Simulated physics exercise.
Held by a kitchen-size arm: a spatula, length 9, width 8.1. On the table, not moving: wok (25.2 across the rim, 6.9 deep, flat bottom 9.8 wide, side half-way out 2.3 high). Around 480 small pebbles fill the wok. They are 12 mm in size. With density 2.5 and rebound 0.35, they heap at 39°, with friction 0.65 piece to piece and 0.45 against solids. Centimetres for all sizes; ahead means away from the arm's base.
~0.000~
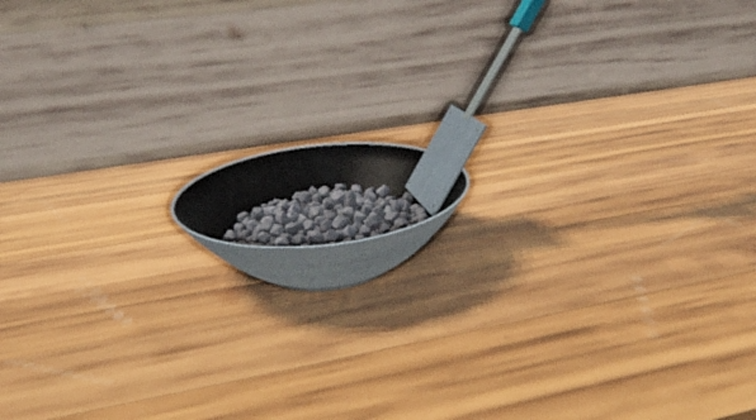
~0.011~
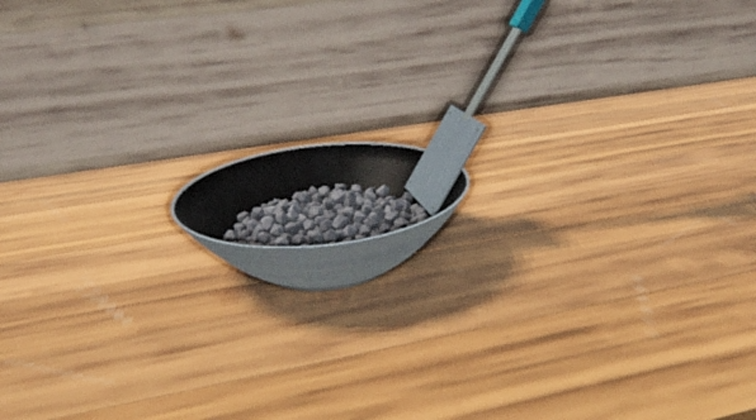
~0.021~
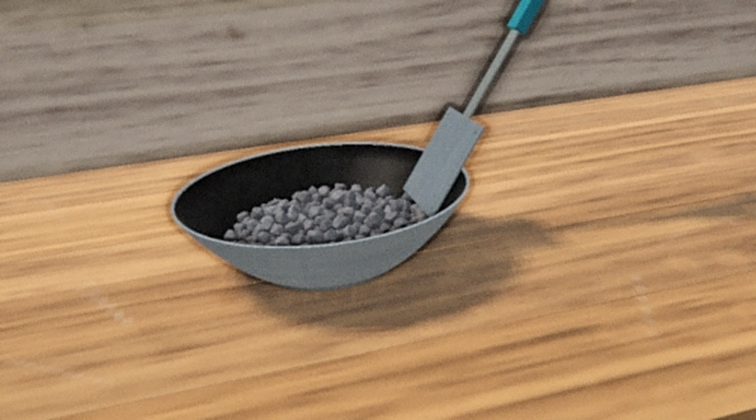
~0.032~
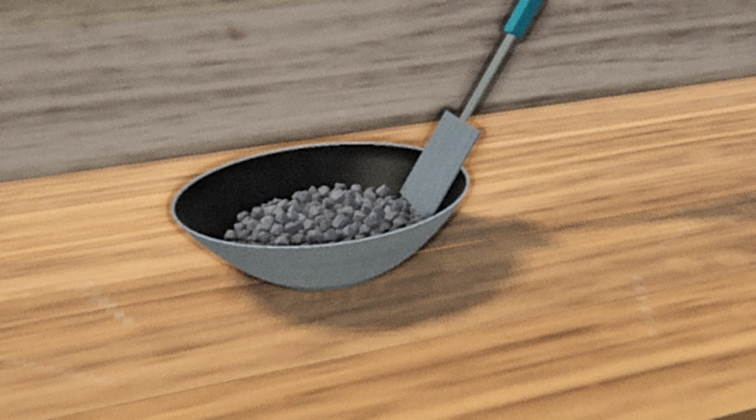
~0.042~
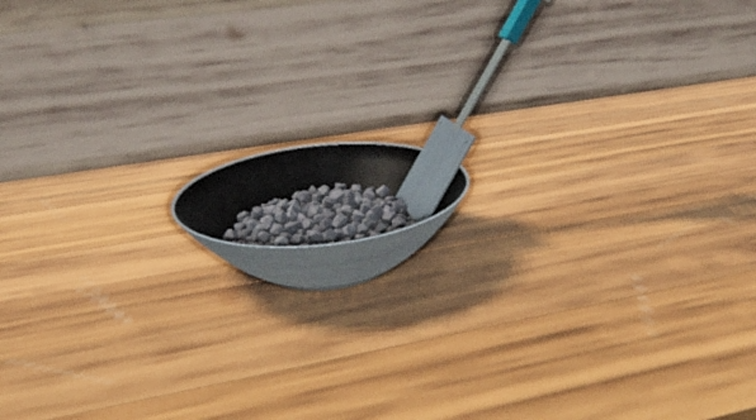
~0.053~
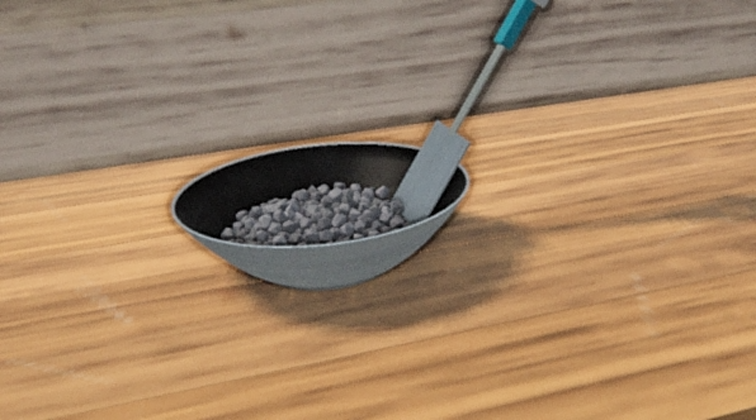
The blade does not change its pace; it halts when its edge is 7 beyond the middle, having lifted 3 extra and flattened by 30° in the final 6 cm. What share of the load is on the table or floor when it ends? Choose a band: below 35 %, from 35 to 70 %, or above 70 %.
That share falls below 35 %.
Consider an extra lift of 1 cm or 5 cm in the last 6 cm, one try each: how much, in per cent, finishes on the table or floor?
Near 25 and 15 percent respectively.
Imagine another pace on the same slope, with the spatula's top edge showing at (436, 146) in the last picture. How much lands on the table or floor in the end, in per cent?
Share: Roughly 50 %.
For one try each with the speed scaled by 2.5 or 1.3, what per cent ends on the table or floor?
About 55 and 30 per cent.
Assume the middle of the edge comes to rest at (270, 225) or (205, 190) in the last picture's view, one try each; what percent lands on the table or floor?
First try about 5 percent, second about 45 percent.
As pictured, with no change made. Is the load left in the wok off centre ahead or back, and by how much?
It sits some 5.0 centimetres ahead of centre.
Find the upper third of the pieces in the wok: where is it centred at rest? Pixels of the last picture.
Approximately at pixel (222, 207).
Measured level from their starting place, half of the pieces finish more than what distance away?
Roughly 7 cm.
After 0.17 s, sloping 56°, highest piece 7 above the table; 480 in the wok.
After 0.29 s, sloping 44°, highest piece 9 above the table; 467 in the wok, 13 on the blade or in flight.
After 0.55 s, sloping 26°, highest piece 9 above the table; 406 in the wok, 66 on the table or floor, 8 on the blade or in flight.
After 1.60 s, sloping 26°, highest piece 9 above the table; 404 in the wok, 76 on the table or floor.
In the end, 404 in the wok, 76 on the table or floor. That is 16 % on the table or floor.
